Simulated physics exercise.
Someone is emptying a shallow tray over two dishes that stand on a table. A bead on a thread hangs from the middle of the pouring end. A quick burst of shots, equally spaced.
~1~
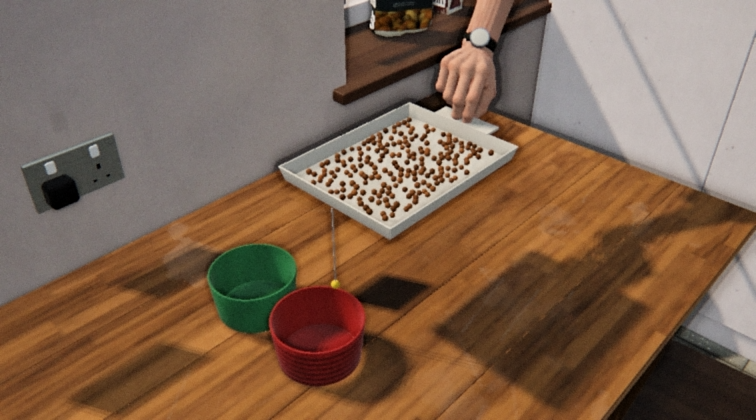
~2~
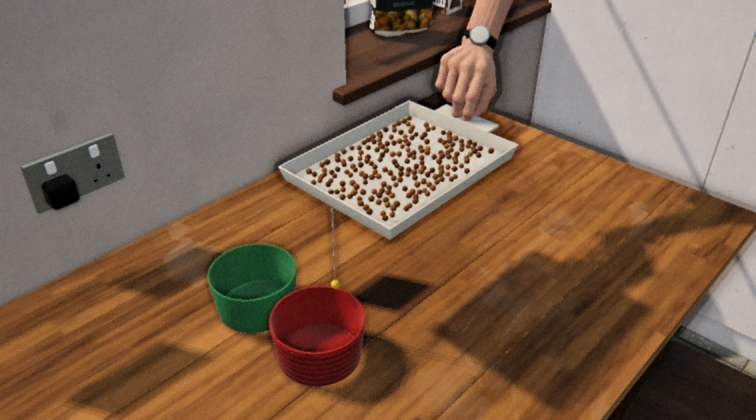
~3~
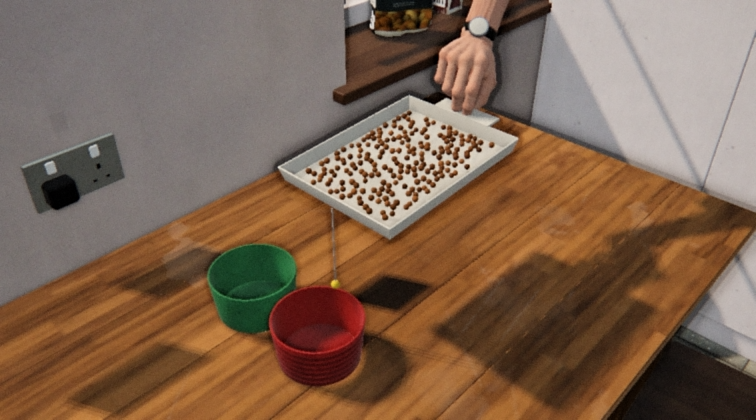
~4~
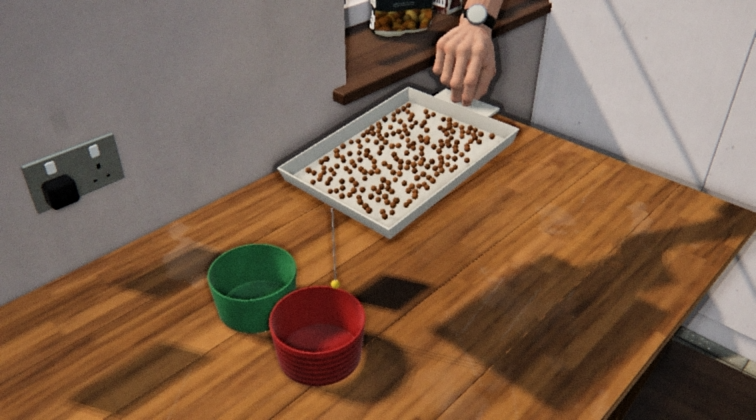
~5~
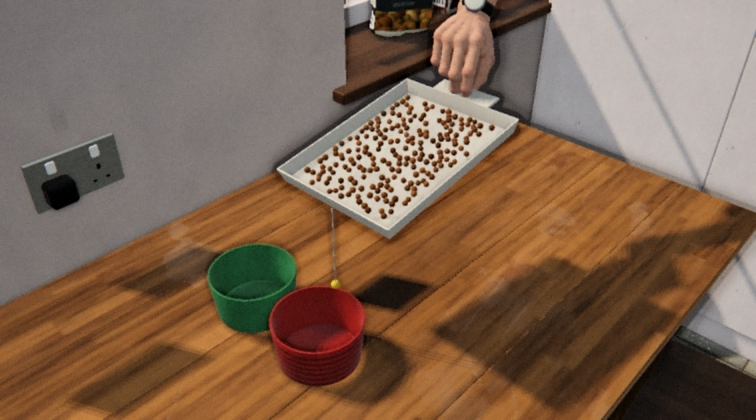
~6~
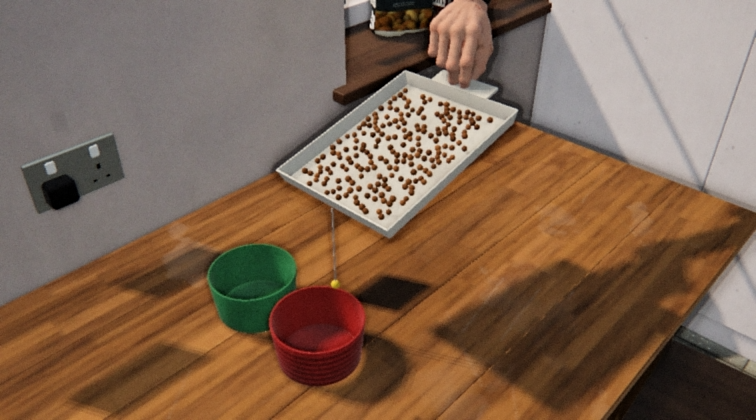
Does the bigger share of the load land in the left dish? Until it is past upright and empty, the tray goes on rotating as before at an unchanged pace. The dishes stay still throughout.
The right-side dish receives more.
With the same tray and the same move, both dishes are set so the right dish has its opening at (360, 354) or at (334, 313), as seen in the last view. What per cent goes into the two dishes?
About 90 per cent, then about 80 per cent.
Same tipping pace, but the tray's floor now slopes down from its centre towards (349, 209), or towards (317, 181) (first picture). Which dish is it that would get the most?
The rightmost dish, then the leftmost dish.
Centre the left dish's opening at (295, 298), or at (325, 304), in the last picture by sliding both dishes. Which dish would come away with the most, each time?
The leftmost dish, then the leftmost dish.
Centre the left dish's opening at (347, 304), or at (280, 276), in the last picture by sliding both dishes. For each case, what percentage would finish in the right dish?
In order: 0 percent and 40 percent.
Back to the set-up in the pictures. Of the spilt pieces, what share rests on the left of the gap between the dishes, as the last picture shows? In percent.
Looks like close to 50 per cent of it.
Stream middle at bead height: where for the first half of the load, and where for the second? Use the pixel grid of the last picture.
Initially about (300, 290); subsequently about (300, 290).
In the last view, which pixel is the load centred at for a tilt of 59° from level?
Near (332, 183).
Soon after the last picture, tray tipped steeply; nearly all on the tray; a stray few in the right dish; a stray few in the left dish; a stray few in the air.
A little later, tray tipped right over; a small part on the tray; about half in the right dish; about a quarter in the left dish; a small part outside both; about a quarter in the air.
Later still, tray tipped past a quarter turn; about two thirds in the right dish; about a quarter in the left dish; a small part outside both.
At rest, tray tipped past a quarter turn; about two thirds in the right dish; about a quarter in the left dish; a small part outside both.
